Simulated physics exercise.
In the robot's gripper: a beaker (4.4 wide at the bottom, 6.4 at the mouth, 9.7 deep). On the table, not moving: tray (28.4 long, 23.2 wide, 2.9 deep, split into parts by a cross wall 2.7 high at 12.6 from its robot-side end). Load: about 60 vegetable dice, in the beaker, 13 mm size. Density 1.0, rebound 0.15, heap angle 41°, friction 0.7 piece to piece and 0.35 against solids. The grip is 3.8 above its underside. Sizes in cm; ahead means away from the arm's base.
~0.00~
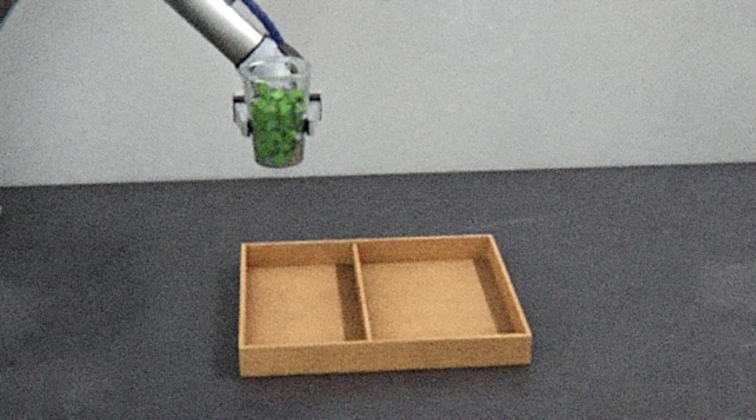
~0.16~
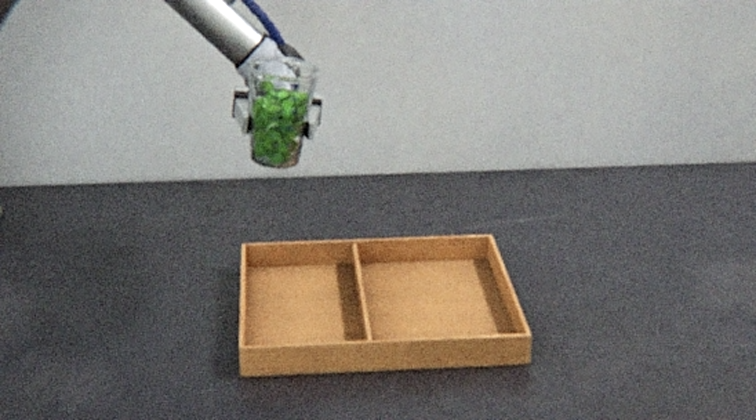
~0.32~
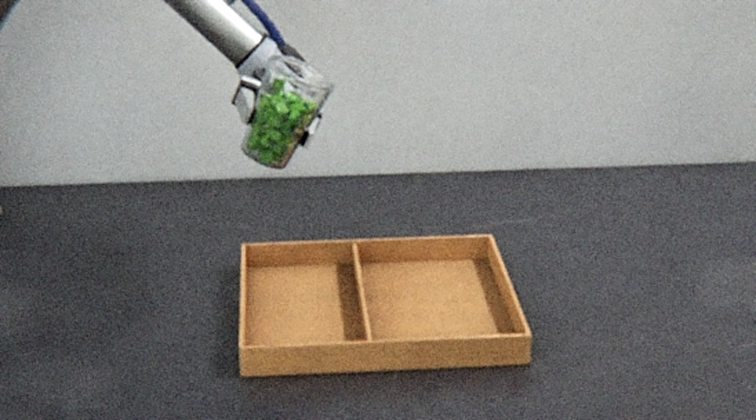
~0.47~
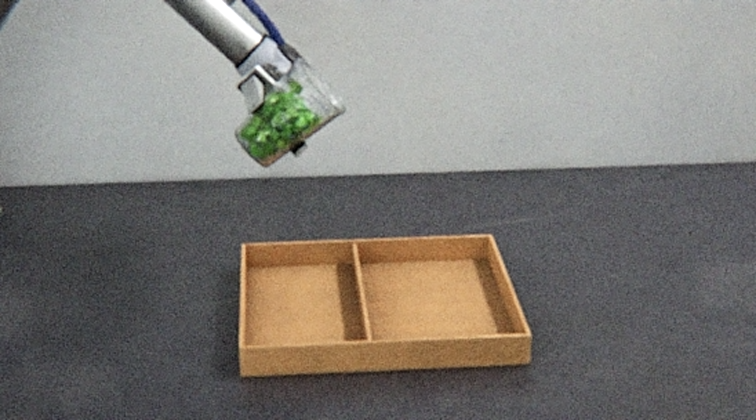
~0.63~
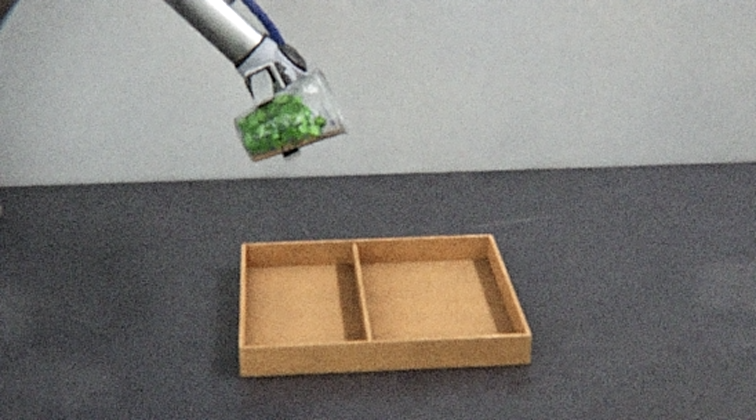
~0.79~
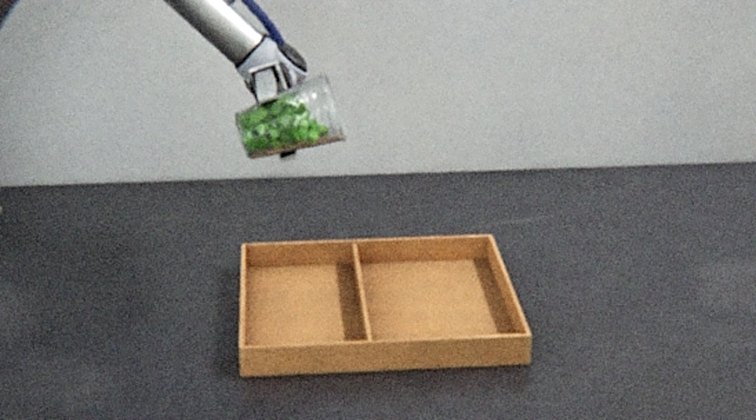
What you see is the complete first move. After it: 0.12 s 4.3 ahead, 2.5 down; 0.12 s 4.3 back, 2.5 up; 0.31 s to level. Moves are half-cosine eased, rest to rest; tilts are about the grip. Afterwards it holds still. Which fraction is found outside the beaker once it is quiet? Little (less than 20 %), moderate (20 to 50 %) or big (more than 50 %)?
Answer: Little; less than 20 % of the vegetable dice finish outside the beaker.
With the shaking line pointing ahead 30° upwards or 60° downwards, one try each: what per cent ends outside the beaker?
Some 70 and 0 per cent.
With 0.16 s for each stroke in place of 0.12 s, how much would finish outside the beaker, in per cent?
In that case some 0 per cent.
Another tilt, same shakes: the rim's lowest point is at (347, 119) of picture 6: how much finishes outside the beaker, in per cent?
About 0 per cent.
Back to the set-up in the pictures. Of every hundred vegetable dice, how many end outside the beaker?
About 10 per cent.
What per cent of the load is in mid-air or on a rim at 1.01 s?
About 3 per cent.
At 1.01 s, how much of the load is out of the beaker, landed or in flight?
Some 5 per cent.
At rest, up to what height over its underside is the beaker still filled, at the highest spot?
Some 8.5 cm.
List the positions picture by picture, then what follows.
In the first frame, beaker middle at (278, 115), level; upper third of the load around (279, 102), from x 255 to 300, top at y 85; 59 in the beaker.
In the second frame, beaker middle at (279, 115), tilted 7° forward; upper third of the load around (282, 103), from x 260 to 305, top at y 80.
In the third frame, beaker middle at (282, 116), tilted 25° forward; upper third of the load around (283, 103), from x 250 to 310, top at y 80.
In the fourth frame, beaker middle at (285, 118), tilted 48° forward; upper third of the load around (287, 105), from x 245 to 315, top at y 85.
In the fifth frame, beaker middle at (287, 121), tilted 66° forward; upper third of the load around (288, 111), from x 245 to 325, top at y 100.
In the sixth frame, beaker middle at (288, 122), tilted 73° forward; upper third of the load around (285, 113), from x 245 to 325, top at y 100; 59 in the beaker.
By 1.01 s, tilted 73° forward, highest piece 24 above the table; 57 in the beaker, 2 in flight or on a rim.
By 1.23 s, tilted 20° forward, highest piece 27 above the table; 54 in the beaker, 3 in the far-side part, 2 in the robot-side part.
By 1.54 s, level, highest piece 27 above the table; 53 in the beaker, 3 in the robot-side part, 3 in the far-side part.
By 2.59 s, level, highest piece 27 above the table; 53 in the beaker, 3 in the robot-side part, 3 in the far-side part.
Final count, 53 in the beaker, 3 in the robot-side part, 3 in the far-side part. That is 10 % outside the beaker.
